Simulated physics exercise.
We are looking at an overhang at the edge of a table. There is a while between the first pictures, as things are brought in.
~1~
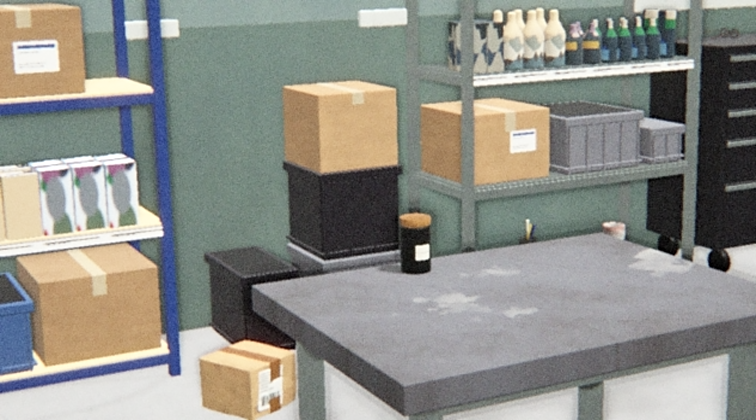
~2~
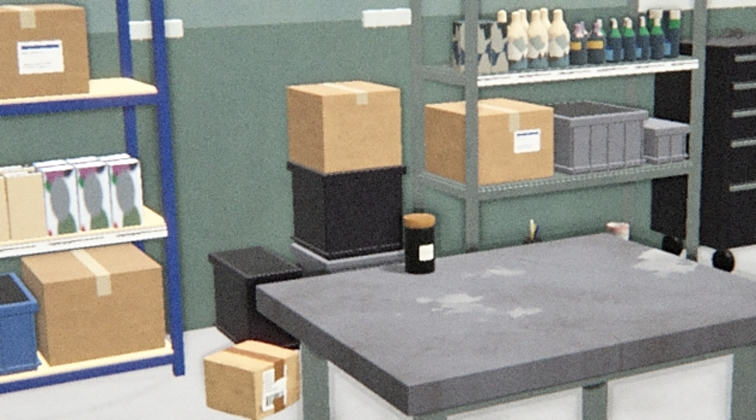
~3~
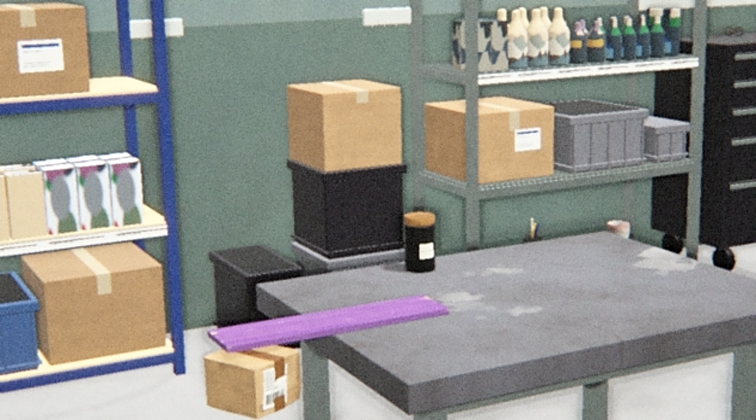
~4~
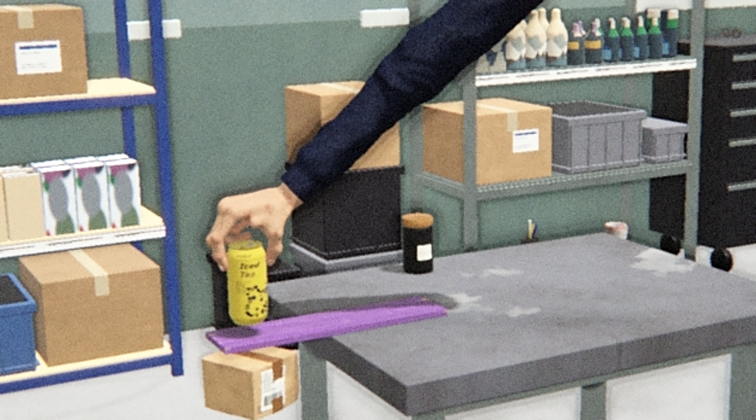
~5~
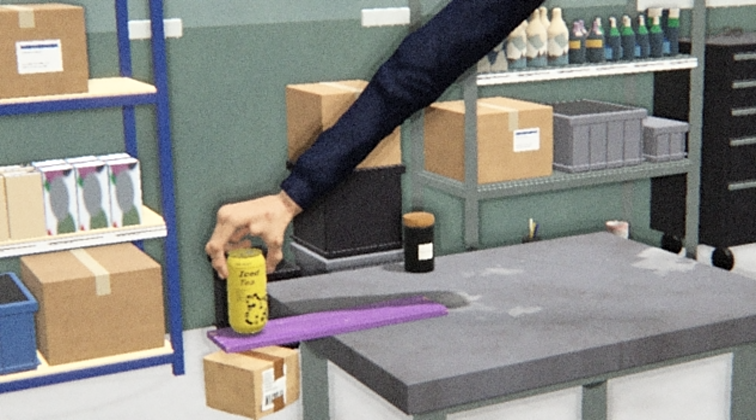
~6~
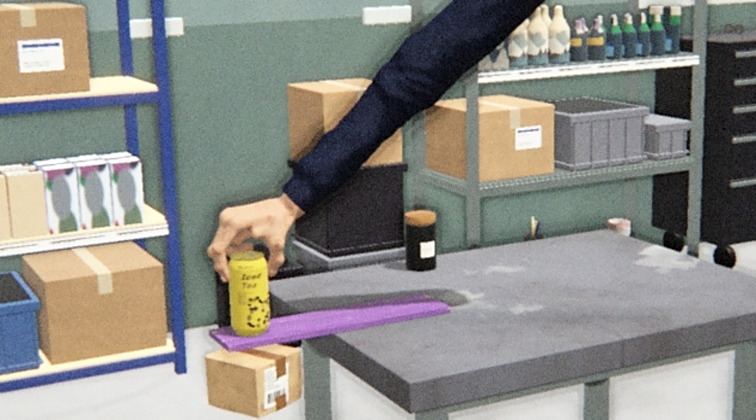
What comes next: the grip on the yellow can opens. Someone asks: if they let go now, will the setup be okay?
No, it goes down.
Then, 0.50 s later than the last frame, yellow can and purple board now down on the floor or falling.
Then, 0.70 s later than the last frame, things are still on the move.
When it is over, down on the floor or falling, yellow can and purple board; black jar as before. The board comes down.
